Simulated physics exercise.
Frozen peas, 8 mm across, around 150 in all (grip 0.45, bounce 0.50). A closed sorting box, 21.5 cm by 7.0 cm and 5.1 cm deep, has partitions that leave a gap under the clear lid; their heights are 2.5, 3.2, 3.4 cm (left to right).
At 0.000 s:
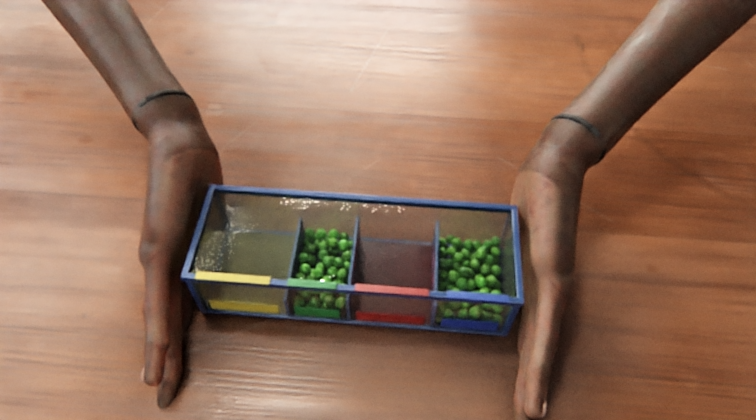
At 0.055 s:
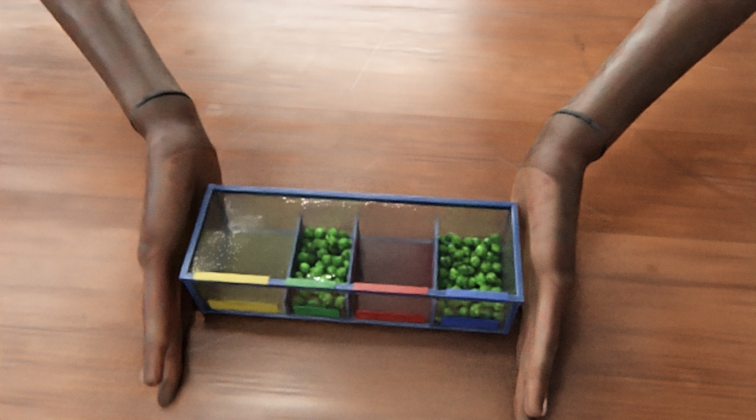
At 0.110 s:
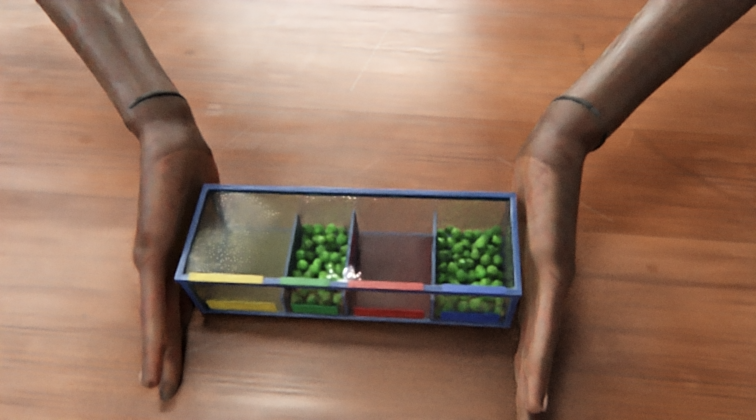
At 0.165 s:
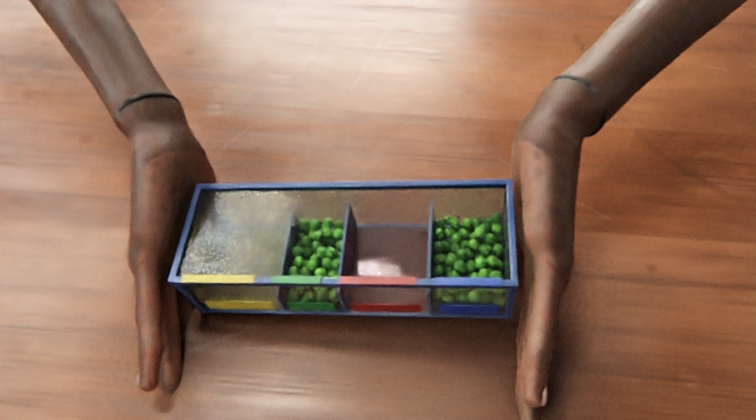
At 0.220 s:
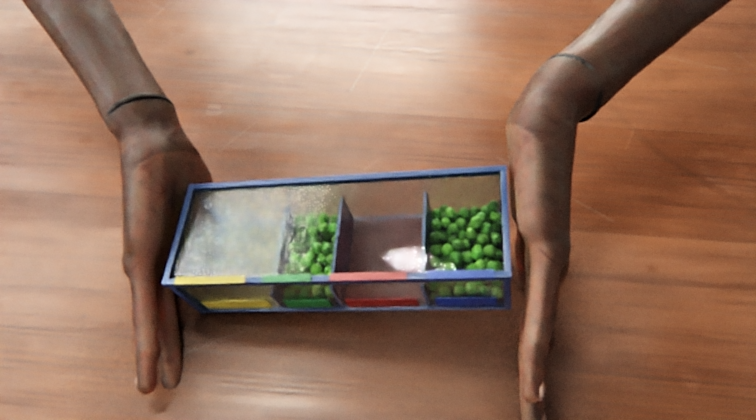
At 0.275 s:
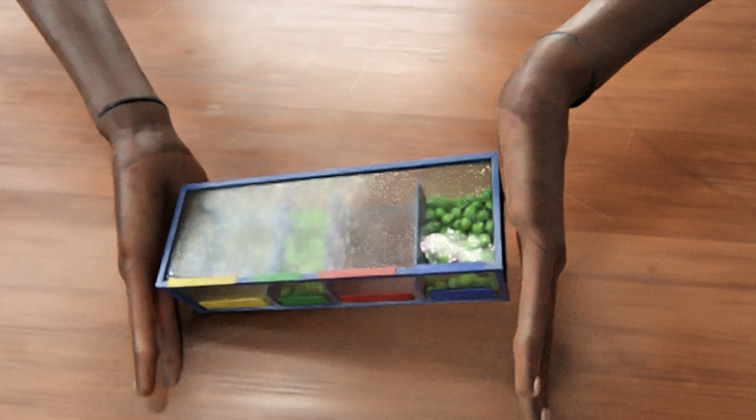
On a wooden table, two hands tilt a clear-lidded box of green peas down leftward.
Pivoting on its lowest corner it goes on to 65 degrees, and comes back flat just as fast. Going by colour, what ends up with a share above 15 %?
Red compartment: Under; blue compartment: Over; green compartment: Over; yellow compartment: Under.
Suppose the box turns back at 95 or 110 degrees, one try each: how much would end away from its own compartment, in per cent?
About 55 and 75 per cent.
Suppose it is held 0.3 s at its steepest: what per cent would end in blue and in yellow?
Then: Blue 55; yellow 0.
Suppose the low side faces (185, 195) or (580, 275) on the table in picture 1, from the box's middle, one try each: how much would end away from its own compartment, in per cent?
Some 5 and 0 per cent.
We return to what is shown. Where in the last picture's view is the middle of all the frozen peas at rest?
Near (441, 285).
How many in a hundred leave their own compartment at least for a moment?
Some 5 per cent.
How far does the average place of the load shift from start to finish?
Some 1.0 cm.
Then, at 0.97 s, tilt 64 degrees; blue 60 %, green 40 %.
After 1.44 s, tilt 27 degrees; red 5 %, blue 55 %, green 40 %.
After 1.98 s, tilt 0 degrees; red 5 %, blue 55 %, green 40 %.
At rest (2.5 s), red 5 %, blue 55 %, green 40 %, yellow 0 %.
